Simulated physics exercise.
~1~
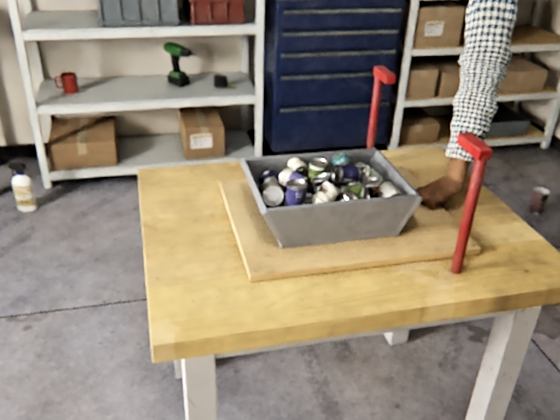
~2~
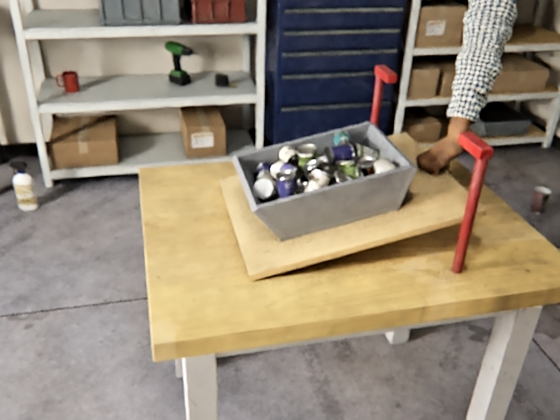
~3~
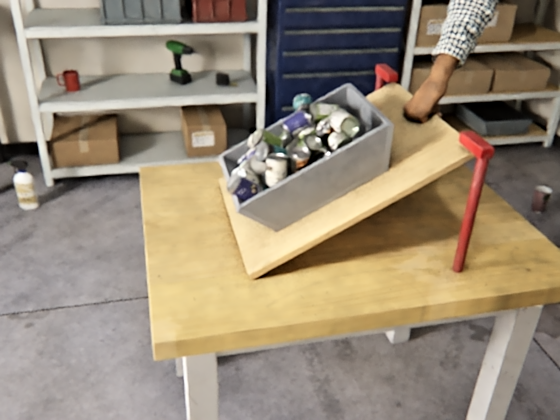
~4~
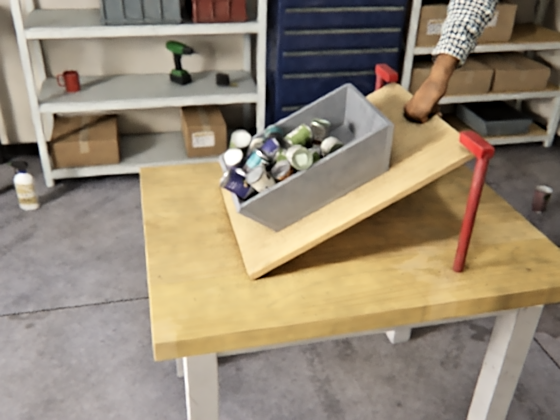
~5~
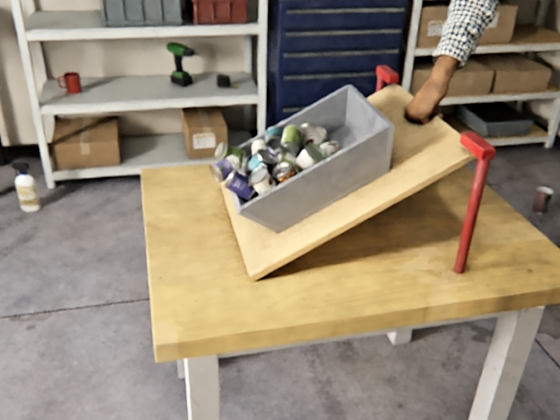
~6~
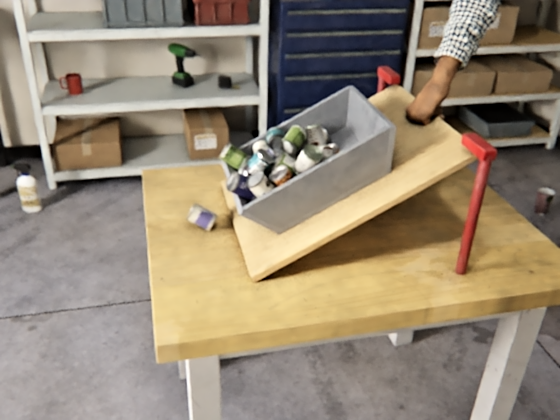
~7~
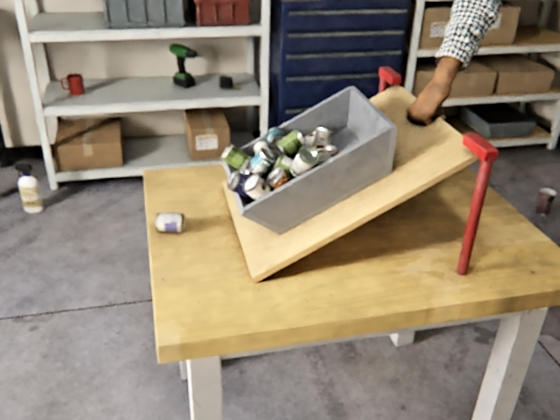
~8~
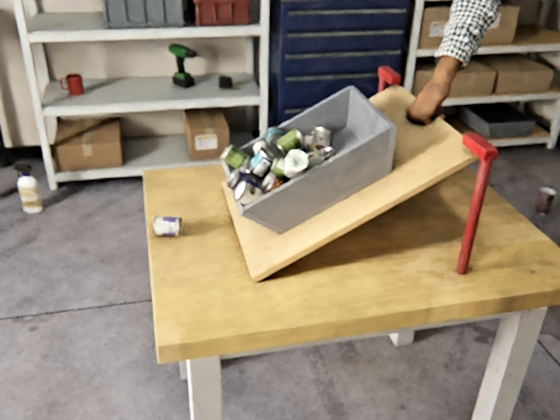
A grey box full of small tins sits on a wooden board on a pale-topped table in a workshop, seen from slightly above by a gently swaying camera. Two red stops stand at the right, with shelves of boxes, a green drill and a blue cabinet behind. A hand in a checked sleeve lifts the board's right end until it tilts steeply against the stops. The tins slide and heap toward the box's lower left end. One tumbles out, rolls left across the tabletop and comes to rest on its side, while the rest remain inside the tilted box.
